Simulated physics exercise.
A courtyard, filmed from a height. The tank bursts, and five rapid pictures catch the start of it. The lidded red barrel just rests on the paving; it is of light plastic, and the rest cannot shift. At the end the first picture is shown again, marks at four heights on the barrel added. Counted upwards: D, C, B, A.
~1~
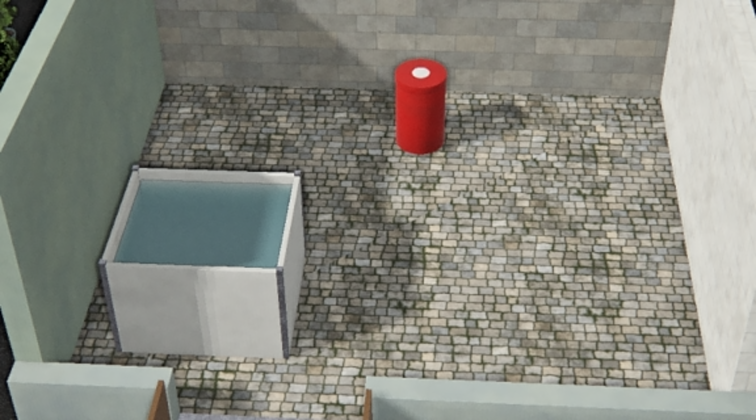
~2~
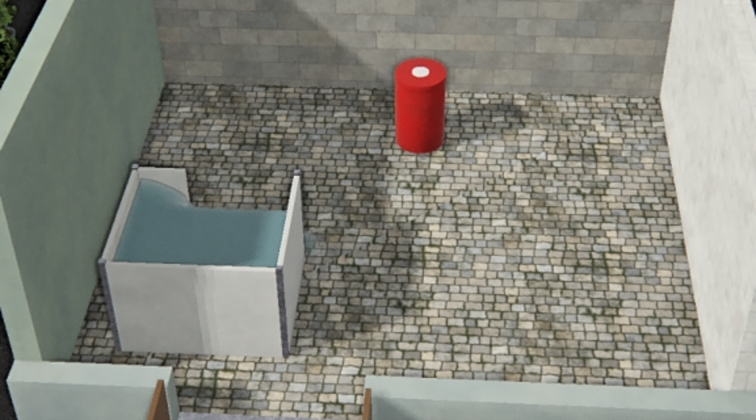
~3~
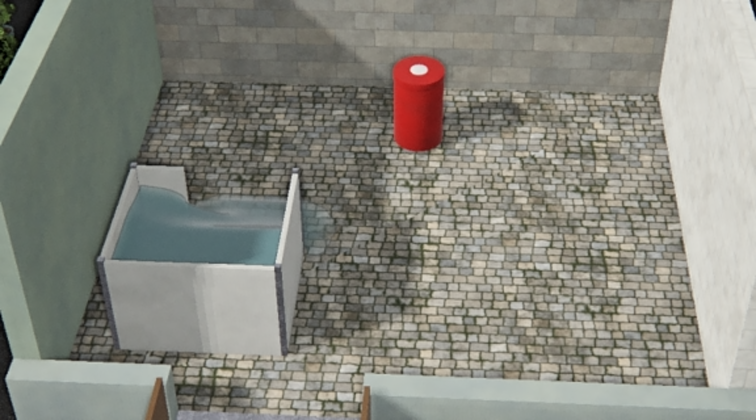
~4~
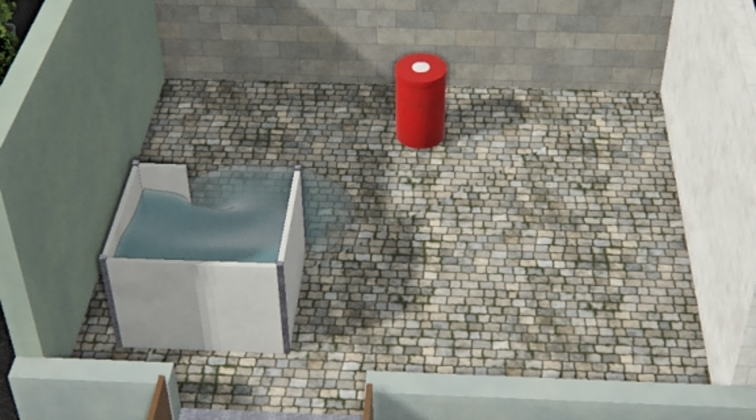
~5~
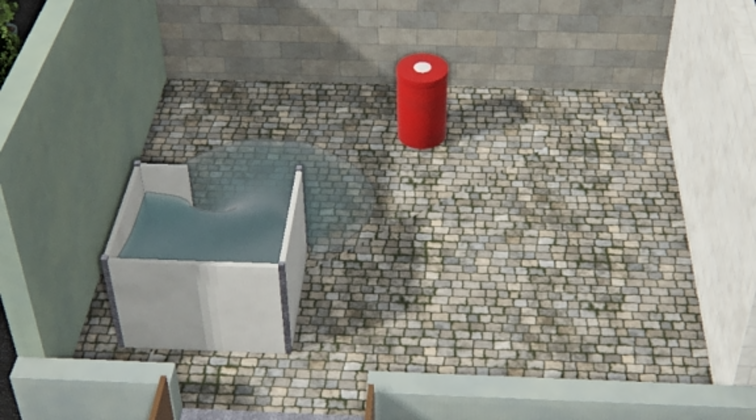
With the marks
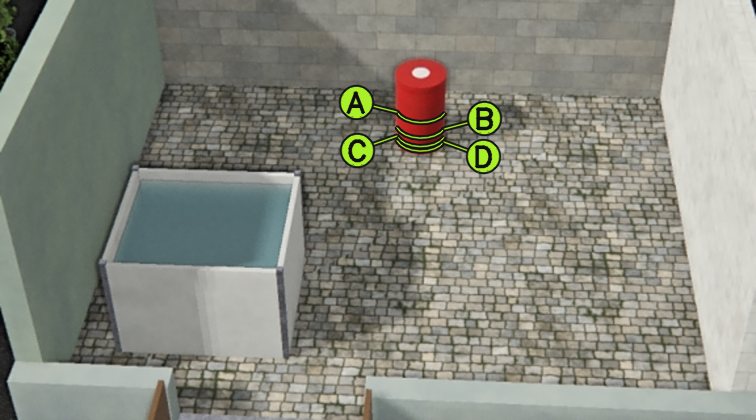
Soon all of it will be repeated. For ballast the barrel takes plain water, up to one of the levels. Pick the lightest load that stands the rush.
Mark A just does it.
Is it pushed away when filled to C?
Yes, that goes wrong.
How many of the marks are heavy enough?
One.
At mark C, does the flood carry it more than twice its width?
Yes.
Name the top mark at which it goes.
Mark B.
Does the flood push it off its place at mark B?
Yes.
In lime, A at (420, 122); B at (419, 138); C at (419, 146); D at (419, 151); from the bottom up D, C, B, A.
For mark A, it does not move.
For mark B, it is pushed about its own width away.
For mark C, it is pushed about 6 times its own width away.
For mark D, it is pushed about 7 times its own width away.
